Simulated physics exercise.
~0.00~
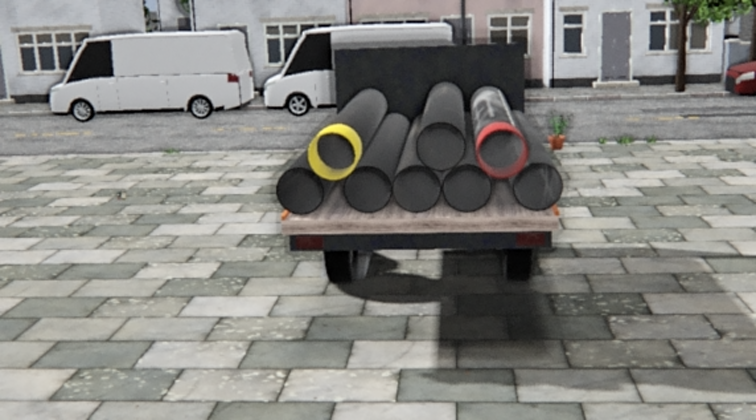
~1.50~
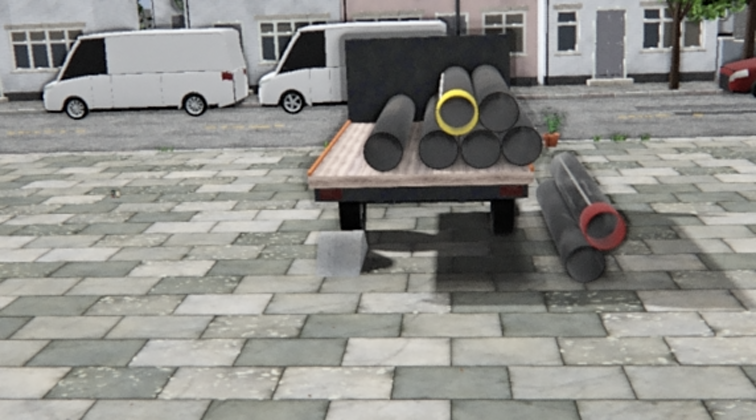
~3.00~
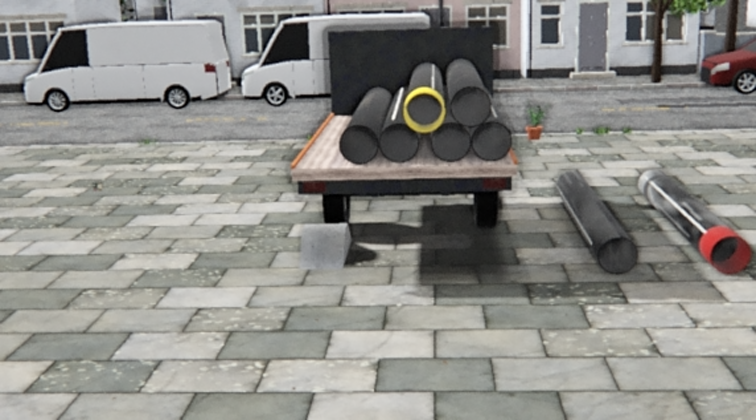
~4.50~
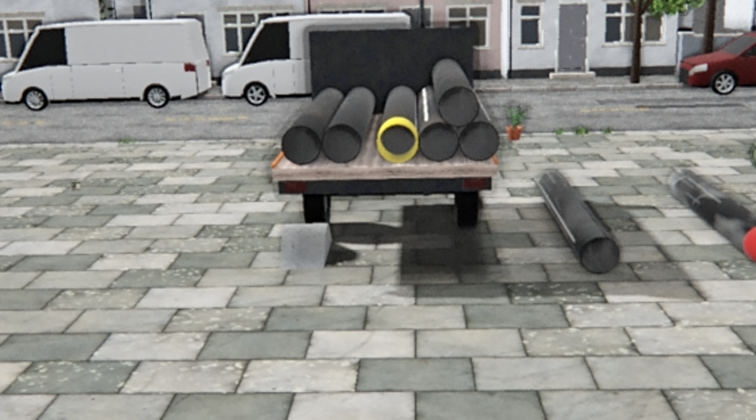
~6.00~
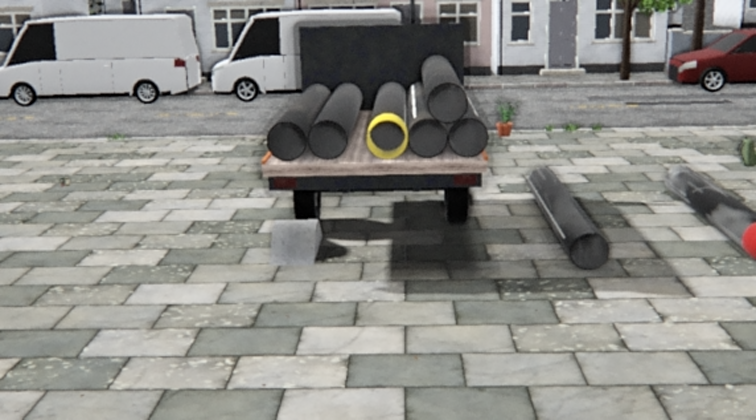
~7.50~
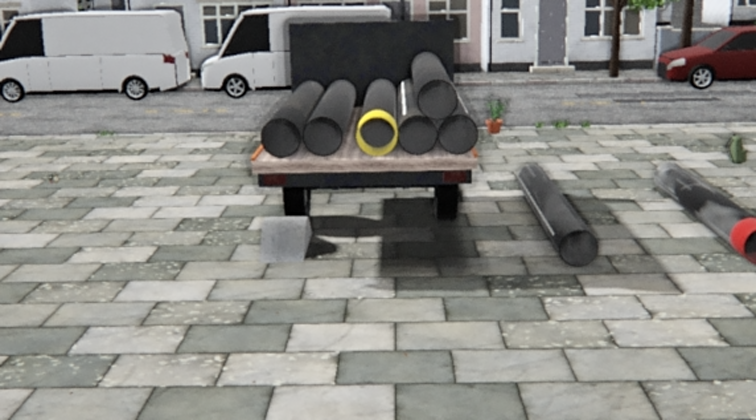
A flat trailer tilts, two pipes including the red-ringed one roll off right, and the yellow-ringed one stays aboard.
